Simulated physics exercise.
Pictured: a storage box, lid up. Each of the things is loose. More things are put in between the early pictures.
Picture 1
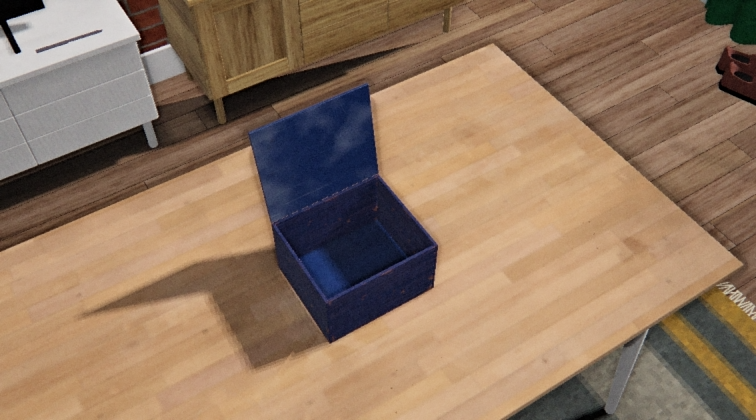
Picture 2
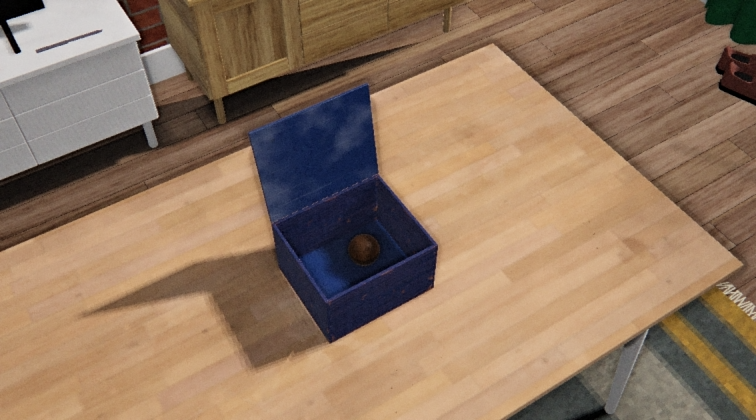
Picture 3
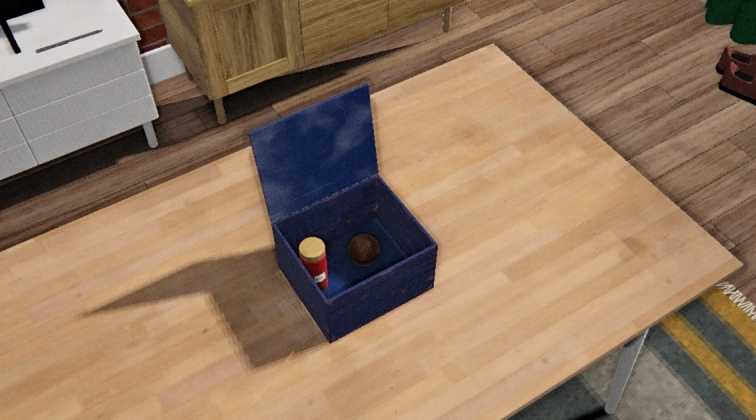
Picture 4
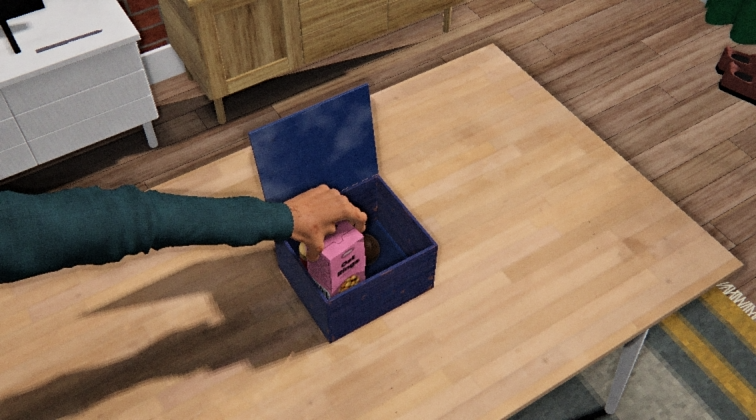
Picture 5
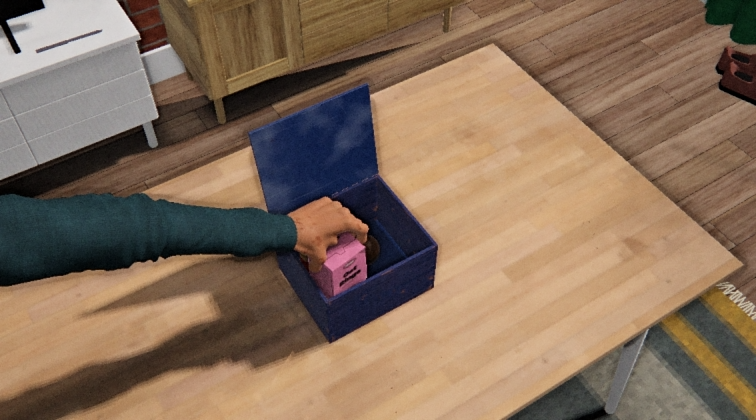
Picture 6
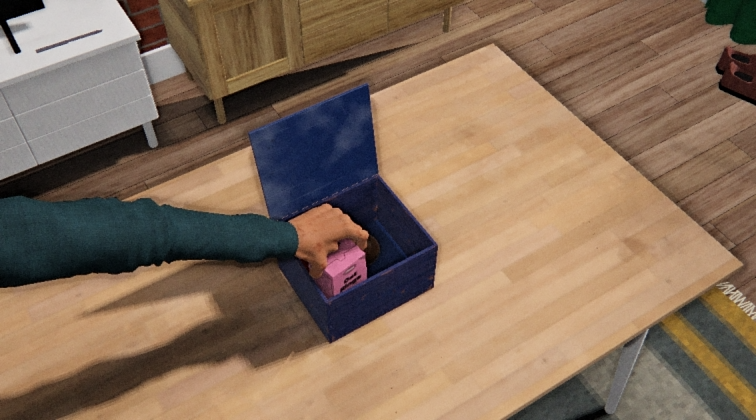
A hand in a dark teal sleeve reaches in from the left and lowers a pink carton into an open blue box on a light wooden table, seen from above at an angle by a still camera. Before that, the box is empty, then a round brown object appears inside, followed by a red shaker with a tan top at its left. The hand keeps hold of the carton as it sinks lower between the box's walls.
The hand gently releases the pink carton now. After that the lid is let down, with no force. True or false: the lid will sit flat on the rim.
False.
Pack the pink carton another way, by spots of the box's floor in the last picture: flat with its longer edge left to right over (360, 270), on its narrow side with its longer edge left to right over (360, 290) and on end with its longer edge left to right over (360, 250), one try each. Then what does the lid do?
With the first placement it closes properly, with the second it closes properly, and with the third it doesn't close.
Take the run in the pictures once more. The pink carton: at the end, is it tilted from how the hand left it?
The pink carton stays as it was set.
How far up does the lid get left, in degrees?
Measured angle - around 16°.
Then, 1.10 s after the last picture, lid starting down.
Then, 1.50 s after the last picture, lid 66° above the rim.
Then, 1.80 s after the last picture, lid 42° above the rim.
Then, 2.00 s after the last picture, lid 23° above the rim.
At rest, lid 16° above the rim; all 3 in place. Seen from the same camera at the end, pink carton near (338, 279).
